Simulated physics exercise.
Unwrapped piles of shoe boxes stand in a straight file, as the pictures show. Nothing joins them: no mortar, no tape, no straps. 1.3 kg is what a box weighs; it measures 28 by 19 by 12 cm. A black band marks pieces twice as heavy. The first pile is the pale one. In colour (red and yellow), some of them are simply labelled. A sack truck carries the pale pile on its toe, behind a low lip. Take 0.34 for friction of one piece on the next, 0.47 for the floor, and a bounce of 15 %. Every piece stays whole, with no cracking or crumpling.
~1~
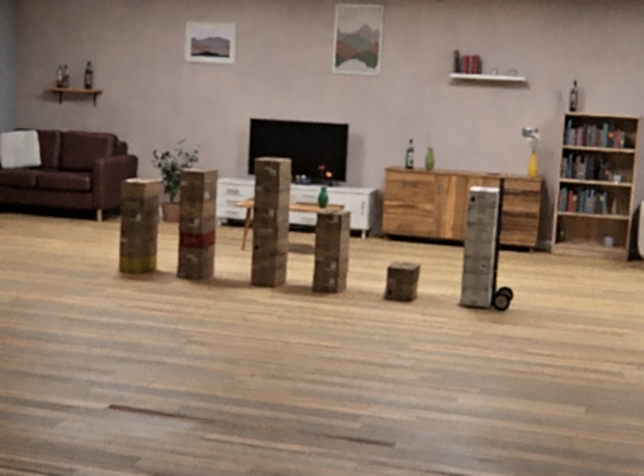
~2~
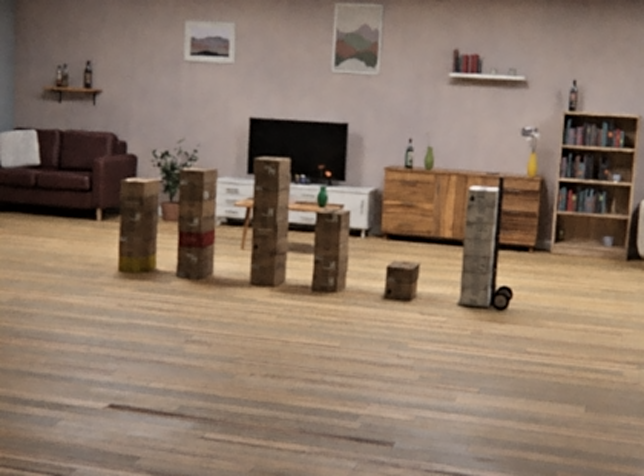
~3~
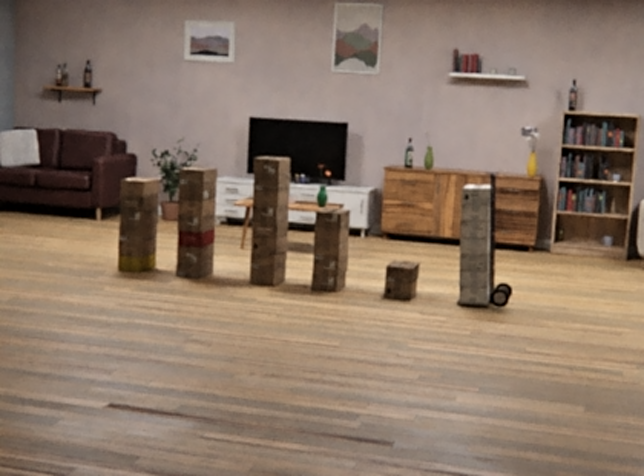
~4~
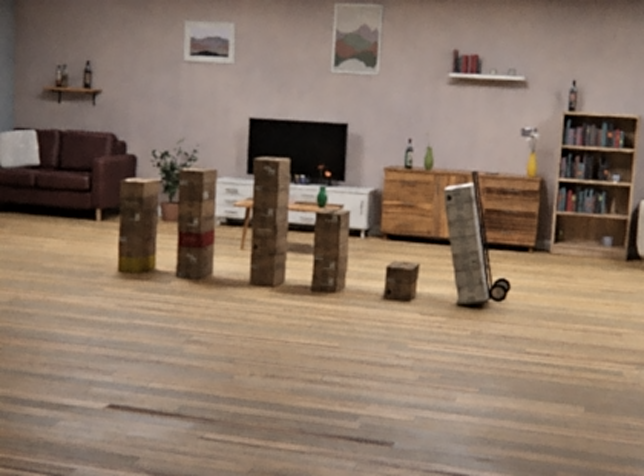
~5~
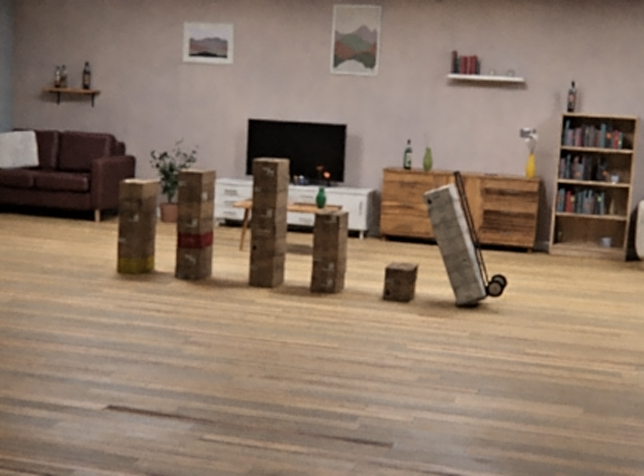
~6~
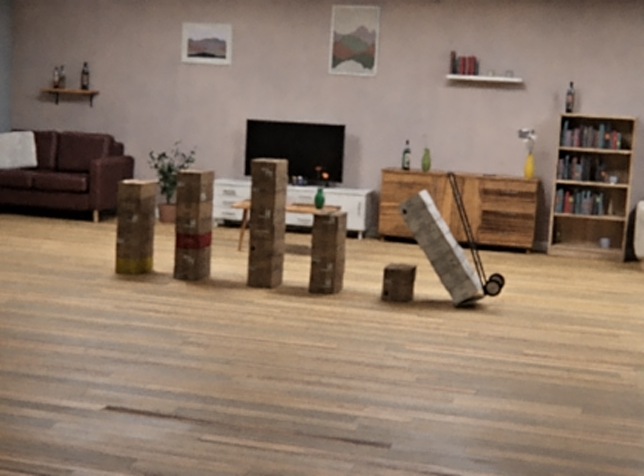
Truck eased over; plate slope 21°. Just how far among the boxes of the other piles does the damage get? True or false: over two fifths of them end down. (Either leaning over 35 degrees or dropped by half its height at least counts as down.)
False.
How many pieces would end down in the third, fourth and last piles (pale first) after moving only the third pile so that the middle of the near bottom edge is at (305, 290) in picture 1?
Then, pile by pile: Third 0, fourth 0, last 0.
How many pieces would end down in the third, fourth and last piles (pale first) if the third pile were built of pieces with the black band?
Down per pile - third: 0, fourth: 0, last: 0.
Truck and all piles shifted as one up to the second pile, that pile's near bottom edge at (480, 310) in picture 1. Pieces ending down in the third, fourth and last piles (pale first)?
In that case third pile 0, fourth pile 0, last pile 0.
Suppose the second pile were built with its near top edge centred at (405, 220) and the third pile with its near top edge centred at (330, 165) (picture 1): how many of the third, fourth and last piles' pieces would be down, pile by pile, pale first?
Counts down - third: 8; fourth: 8; last: 6.
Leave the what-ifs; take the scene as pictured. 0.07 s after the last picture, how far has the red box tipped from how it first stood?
I'd put it at roughly 0 degrees away from its starting angle.
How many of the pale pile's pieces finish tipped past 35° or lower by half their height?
7 pieces.
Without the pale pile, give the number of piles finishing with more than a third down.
0.
Then, 0.07 s on from the sixth picture, 7 of the pale pile down; none of the 28 other boxes down.
Then, 0.35 s on from the sixth picture, 7 of the pale pile down; none of the 28 other boxes down, 6 disturbed.
Finally, 7 of the pale pile down; none of the 28 other boxes down, 7 disturbed; red box unmoved; yellow box unmoved. That is 0 per cent. Seen by the last camera, middles, red box near (194, 239), yellow box near (135, 264).
